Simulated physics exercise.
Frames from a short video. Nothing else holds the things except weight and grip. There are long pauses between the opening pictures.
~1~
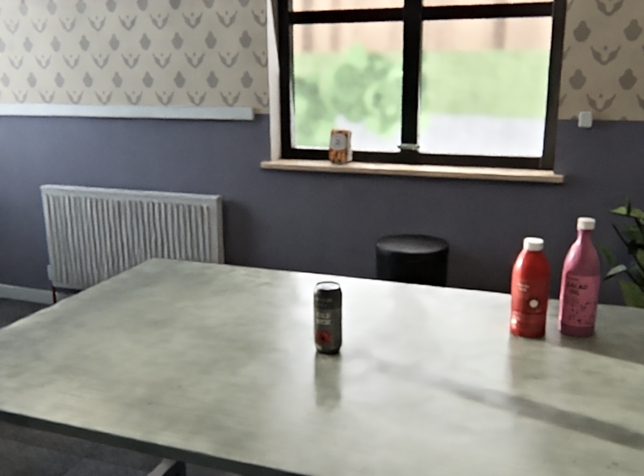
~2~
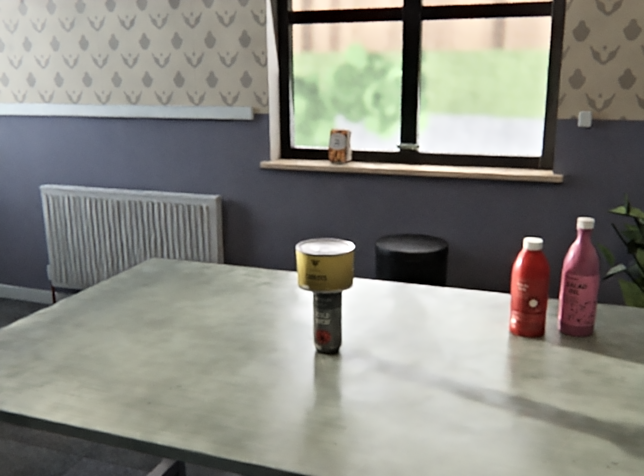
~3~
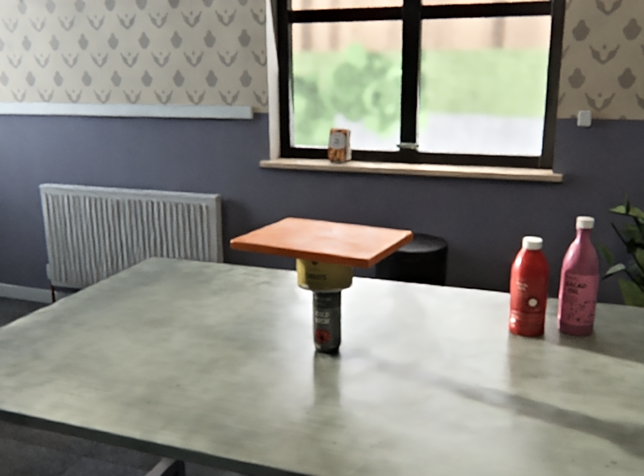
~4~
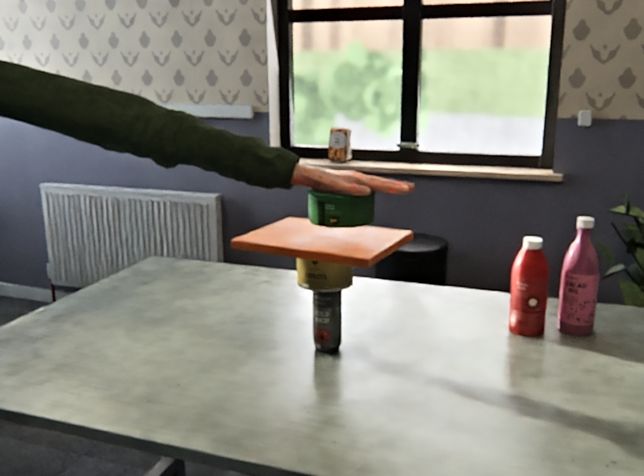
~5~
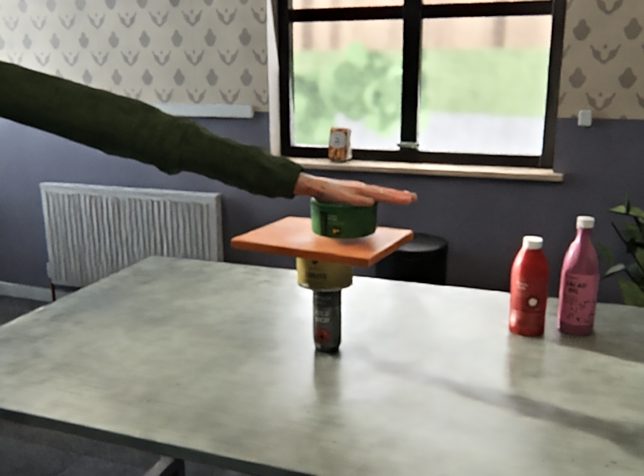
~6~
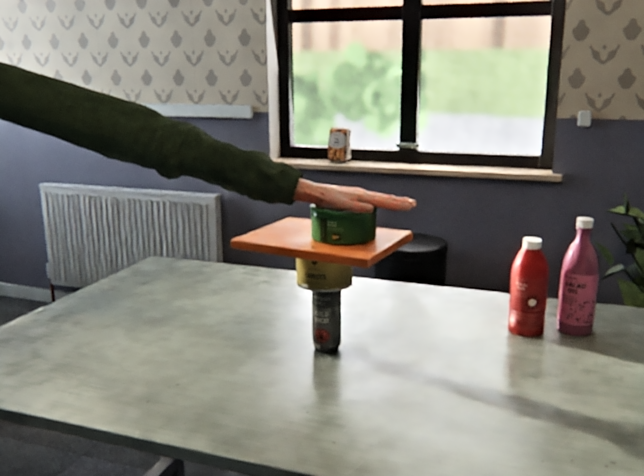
On a grey table near a window, a grey can stood alone, then a yellow tub and an orange board were stacked on it, and a hand lowered a green tub onto the board.
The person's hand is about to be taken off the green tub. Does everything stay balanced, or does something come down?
So the pile survives that.
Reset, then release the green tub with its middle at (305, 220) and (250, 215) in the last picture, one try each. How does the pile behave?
So, in case one it stays steady, and in case two it falls over.
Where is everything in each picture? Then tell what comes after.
In the first picture, the last thing is not in view yet; pink bottle (581, 276).
In the second picture, the last thing is not in view yet.
In the third picture, the last thing is not in view yet; red bottle (530, 286).
The fourth picture shows on its way; green tub (342, 205); yellow tub (325, 264).
The fifth picture shows on its way; green tub (344, 216); grey can (327, 316).
The sixth picture shows in place under the hand; green tub (344, 221); pink bottle (580, 275).
Then, 0.80 s later than the last frame, all is still.
Then, 2.00 s later than the last frame, green tub resting near (345, 222).
When it is over, all 6 as before. End places, in pixels of the last picture, green tub near (345, 222). The pile keeps its balance.
